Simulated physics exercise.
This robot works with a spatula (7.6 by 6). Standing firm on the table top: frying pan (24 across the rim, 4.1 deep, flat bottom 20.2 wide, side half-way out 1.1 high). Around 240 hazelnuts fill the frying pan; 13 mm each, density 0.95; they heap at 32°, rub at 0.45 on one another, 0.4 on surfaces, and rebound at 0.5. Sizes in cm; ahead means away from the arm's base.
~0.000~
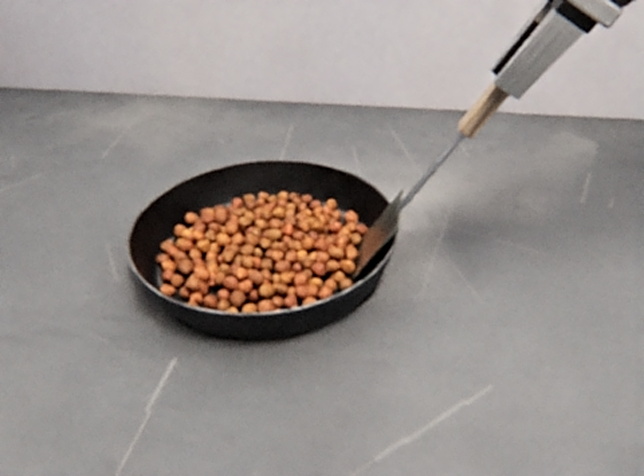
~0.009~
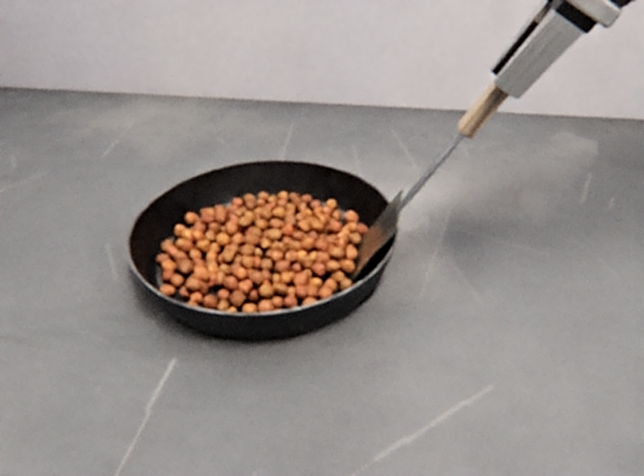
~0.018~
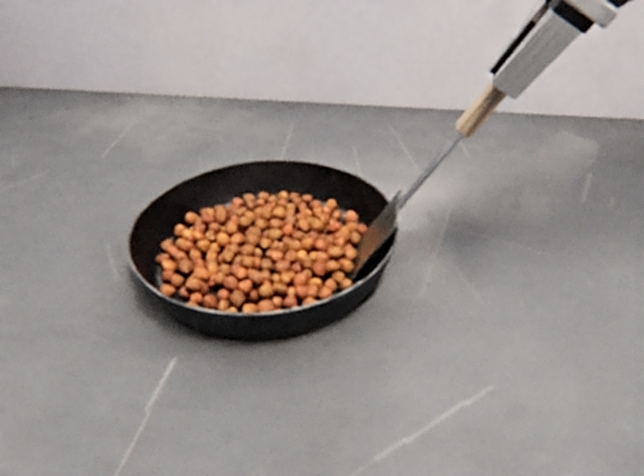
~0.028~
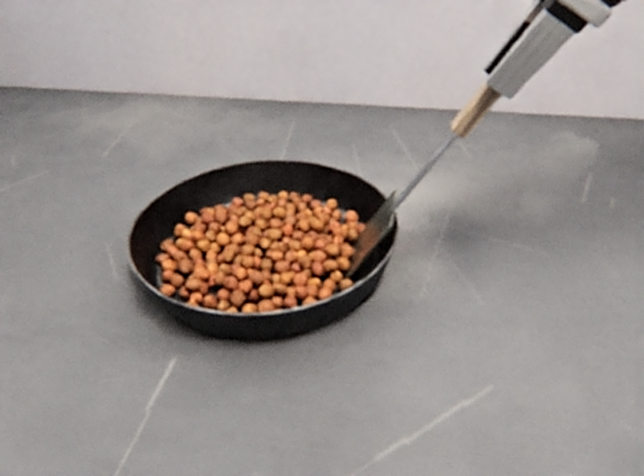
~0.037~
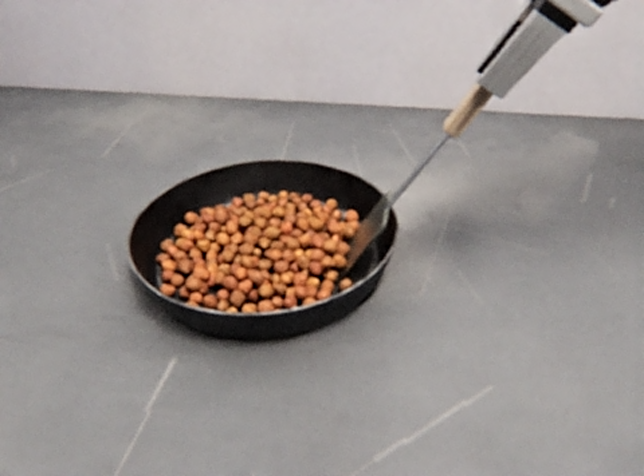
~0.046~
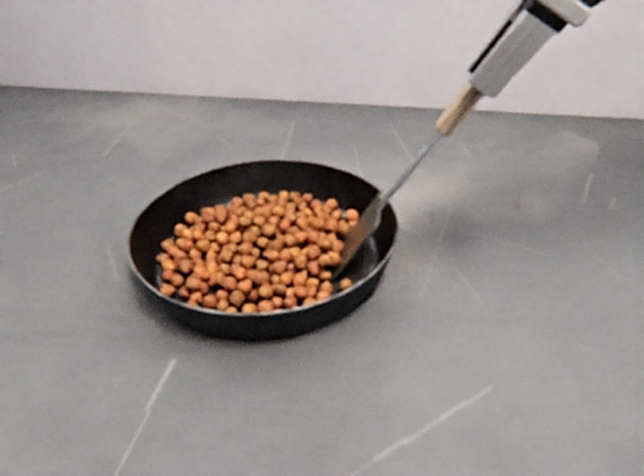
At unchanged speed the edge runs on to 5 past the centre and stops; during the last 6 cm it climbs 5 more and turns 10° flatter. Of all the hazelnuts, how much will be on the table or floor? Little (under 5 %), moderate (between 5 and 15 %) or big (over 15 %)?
Share on the table or floor: Little (under 5 %).
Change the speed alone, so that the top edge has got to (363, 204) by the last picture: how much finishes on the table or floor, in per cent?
Some 15 per cent.
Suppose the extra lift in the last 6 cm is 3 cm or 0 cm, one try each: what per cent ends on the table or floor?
About 0 and 0 per cent.
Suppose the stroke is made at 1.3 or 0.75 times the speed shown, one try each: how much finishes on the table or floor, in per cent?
Some 5 and 0 per cent.
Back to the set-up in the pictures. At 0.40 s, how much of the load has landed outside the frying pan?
About 0 per cent.
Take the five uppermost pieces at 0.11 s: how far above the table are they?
About 4 cm.
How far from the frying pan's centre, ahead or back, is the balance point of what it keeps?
About 3.0 cm ahead.
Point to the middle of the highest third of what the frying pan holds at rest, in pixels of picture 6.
Around (205, 237).
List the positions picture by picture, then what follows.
The first picture shows the spatula top edge at (401, 207), sloping 59°; upper third of the load around (267, 242), from x 165 to 360, top at y 195; 236 in the frying pan.
The second picture shows the spatula top edge at (400, 207), sloping 59°; upper third of the load around (267, 242), from x 165 to 360, top at y 195.
The third picture shows the spatula top edge at (398, 207), sloping 59°; upper third of the load around (267, 242), from x 165 to 360, top at y 195.
The fourth picture shows the spatula top edge at (394, 207), sloping 59°; upper third of the load around (267, 242), from x 165 to 360, top at y 195.
The fifth picture shows the spatula top edge at (388, 206), sloping 59°; upper third of the load around (266, 240), from x 165 to 360, top at y 195.
The sixth picture shows the spatula top edge at (381, 206), sloping 59°; upper third of the load around (272, 239), from x 165 to 360, top at y 195; 236 in the frying pan.
After 0.11 s, sloping 59°, highest piece 4 above the table; 236 in the frying pan.
After 0.17 s, sloping 55°, highest piece 5 above the table; 236 in the frying pan.
After 0.40 s, sloping 49°, highest piece 4 above the table; 235 in the frying pan, 1 on the table or floor.
After 1.45 s, sloping 49°, highest piece 4 above the table; 235 in the frying pan, 1 on the table or floor.
In the end, 235 in the frying pan, 1 on the table or floor. That is 0 % on the table or floor.
